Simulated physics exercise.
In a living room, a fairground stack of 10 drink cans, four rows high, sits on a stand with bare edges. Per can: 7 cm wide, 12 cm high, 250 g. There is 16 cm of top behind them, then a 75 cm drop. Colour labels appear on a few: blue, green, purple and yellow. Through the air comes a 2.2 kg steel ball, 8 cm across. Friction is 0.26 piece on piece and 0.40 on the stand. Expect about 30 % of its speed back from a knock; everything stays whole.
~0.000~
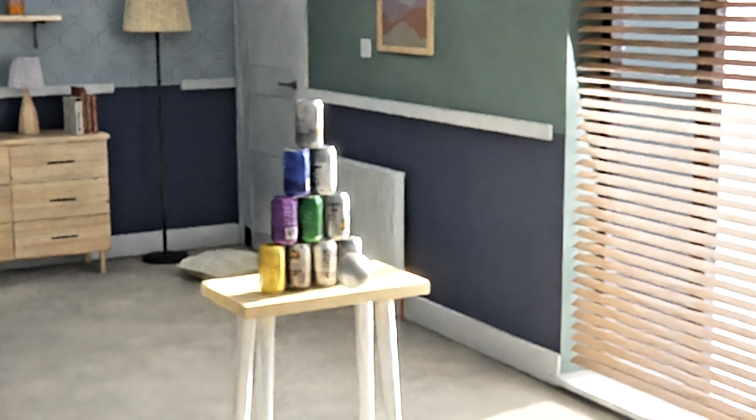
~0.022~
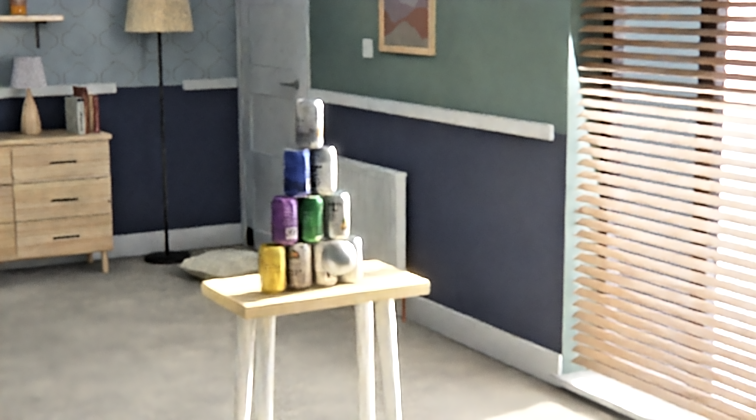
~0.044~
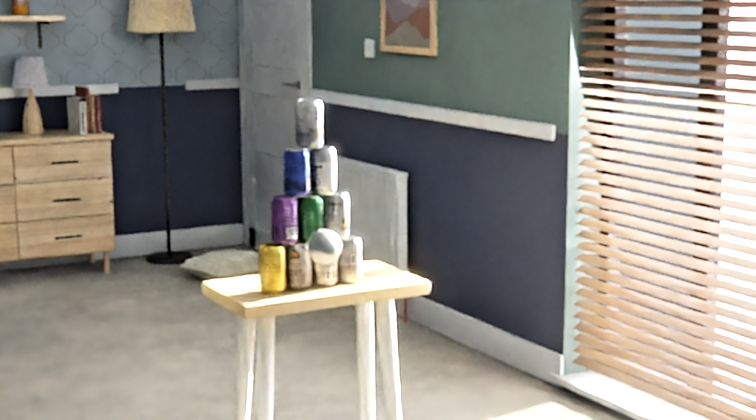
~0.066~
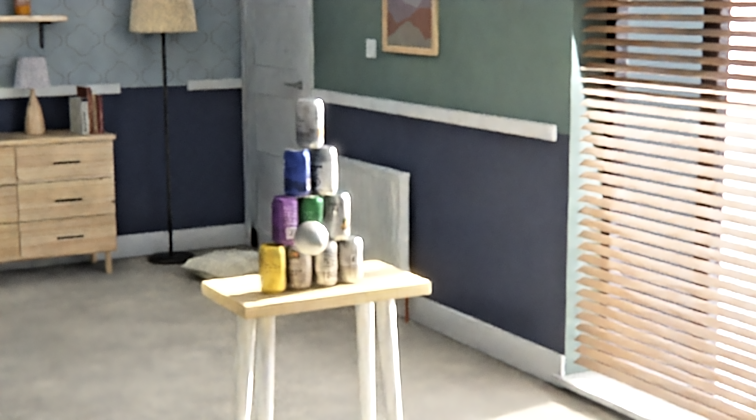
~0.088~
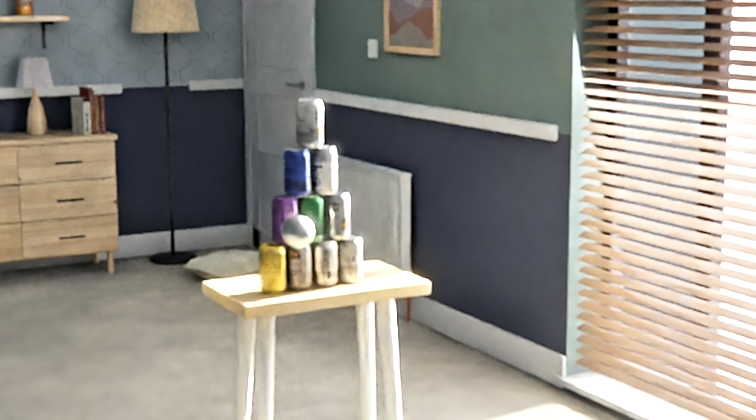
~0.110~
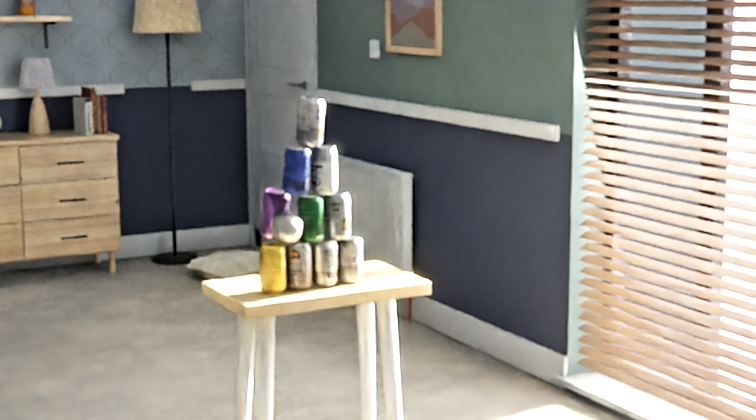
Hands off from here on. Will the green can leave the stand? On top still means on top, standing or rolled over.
My guess is it survives on the stand.
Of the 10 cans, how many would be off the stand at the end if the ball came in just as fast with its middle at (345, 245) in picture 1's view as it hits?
7 in that case.
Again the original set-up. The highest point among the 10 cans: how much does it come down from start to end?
Roughly 12 centimetres.
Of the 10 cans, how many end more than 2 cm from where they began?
The count is 4.
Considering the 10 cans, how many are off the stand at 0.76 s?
Count at that time: 1.
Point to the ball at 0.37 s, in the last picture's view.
(189, 284) or so.
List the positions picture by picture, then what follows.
In the first picture (places mark the middle of the side facing us; the camera moves round a little), ball (353, 271) 32 cm from contact, 3.5 m/s; green can (308, 220); yellow can (278, 271); blue can (297, 174); nothing disturbed.
In the second picture, ball (338, 258) 25 cm from contact, 3.5 m/s; green can (308, 220).
In the third picture, ball (324, 247) 17 cm from contact, 3.4 m/s; green can (309, 220).
In the fourth picture, ball (311, 238) 10 cm from contact, 3.4 m/s; green can (309, 220).
In the fifth picture, ball (298, 232) 24 mm from contact, 3.4 m/s.
In the sixth picture, ball (287, 228) after contact, 2.9 m/s; green can (309, 220); purple can (266, 215) leaning 9°; blue can (297, 173) leaning 6°; 3 disturbed, none off the stand.
After 0.37 s, ball still moving; 1 of the 10 cans off the stand; green can shifted 13 mm; purple can on its side.
After 0.76 s, ball still moving; 1 of the 10 cans off the stand; green can shifted 12 mm; purple can on its side.
After 1.25 s, ball still moving; 3 of the 10 cans off the stand; green can shifted 12 mm; purple can on its side.
After 1.94 s, ball still moving; 3 of the 10 cans off the stand; green can shifted 12 mm; blue can upside down.
By the end (2.3 s), ball rolling away; 4 of the 10 cans off the stand; green can shifted 12 mm; blue can on its side; purple can on its side. As the last picture would show them, middles, green can near (313, 217).
